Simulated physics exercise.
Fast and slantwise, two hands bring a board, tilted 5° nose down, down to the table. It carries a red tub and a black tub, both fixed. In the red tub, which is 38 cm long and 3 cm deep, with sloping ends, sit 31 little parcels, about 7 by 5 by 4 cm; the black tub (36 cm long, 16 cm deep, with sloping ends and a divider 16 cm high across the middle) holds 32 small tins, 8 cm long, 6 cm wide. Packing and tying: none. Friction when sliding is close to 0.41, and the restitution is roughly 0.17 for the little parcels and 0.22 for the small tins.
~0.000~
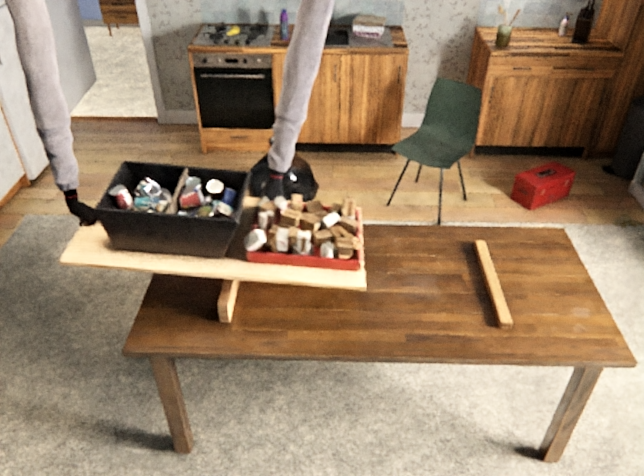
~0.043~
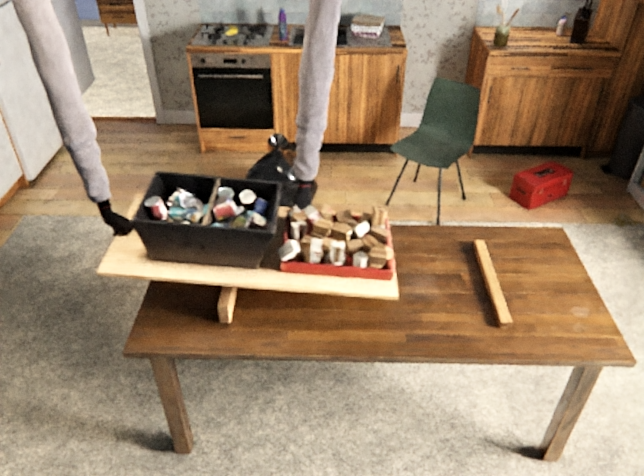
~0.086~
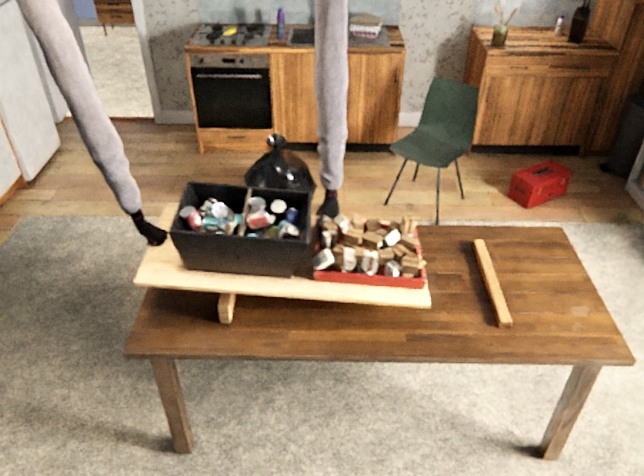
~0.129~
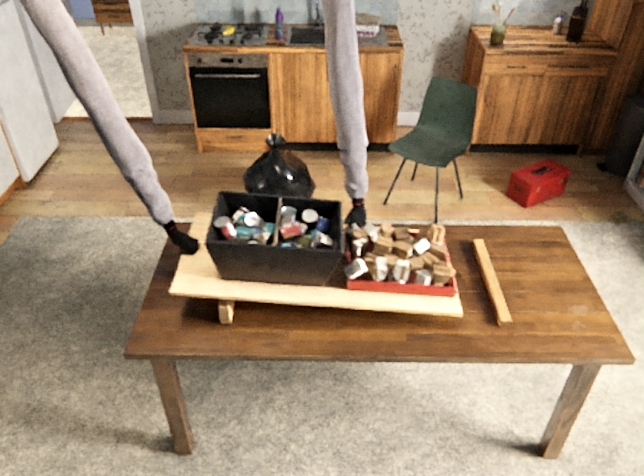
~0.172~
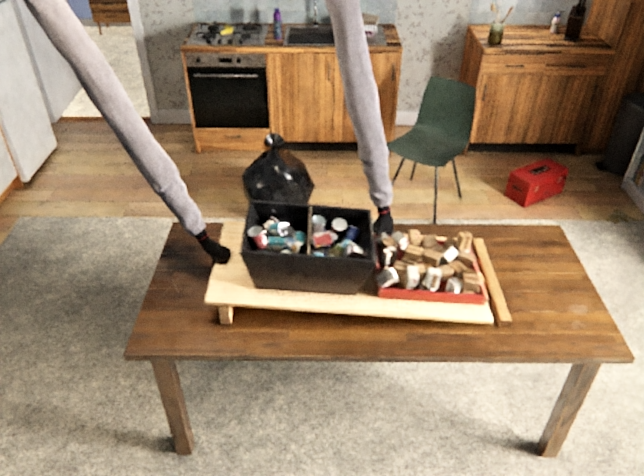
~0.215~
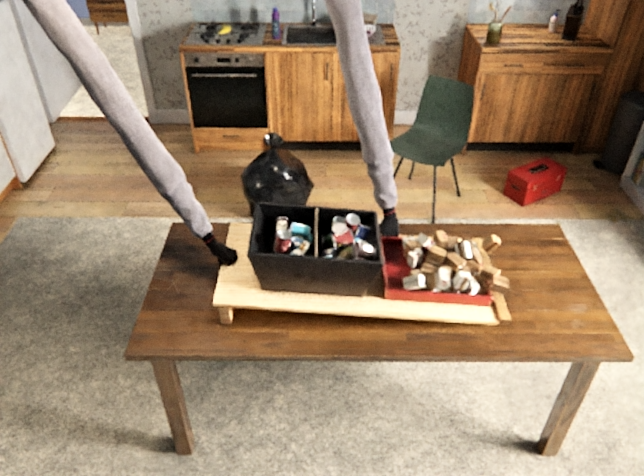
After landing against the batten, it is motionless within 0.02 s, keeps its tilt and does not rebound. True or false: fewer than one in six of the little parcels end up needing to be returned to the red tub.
False - more than a sixth need returning.
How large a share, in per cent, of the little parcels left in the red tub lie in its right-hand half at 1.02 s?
Share in that half: Close to 80 %.
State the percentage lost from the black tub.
For the black tub, 0 percent.
After 0.25 s, 3 of 31 out of the red tub and 0 of 32 out of the black tub.
After 0.37 s, 9 of 31 out of the red tub and 0 of 32 out of the black tub.
After 0.59 s, 11 of 31 out of the red tub and 0 of 32 out of the black tub.
Final count (at 1.02 s), 12 of 31 out of the red tub and 0 of 32 out of the black tub. Asked share, 12 of 31, 39 per cent.
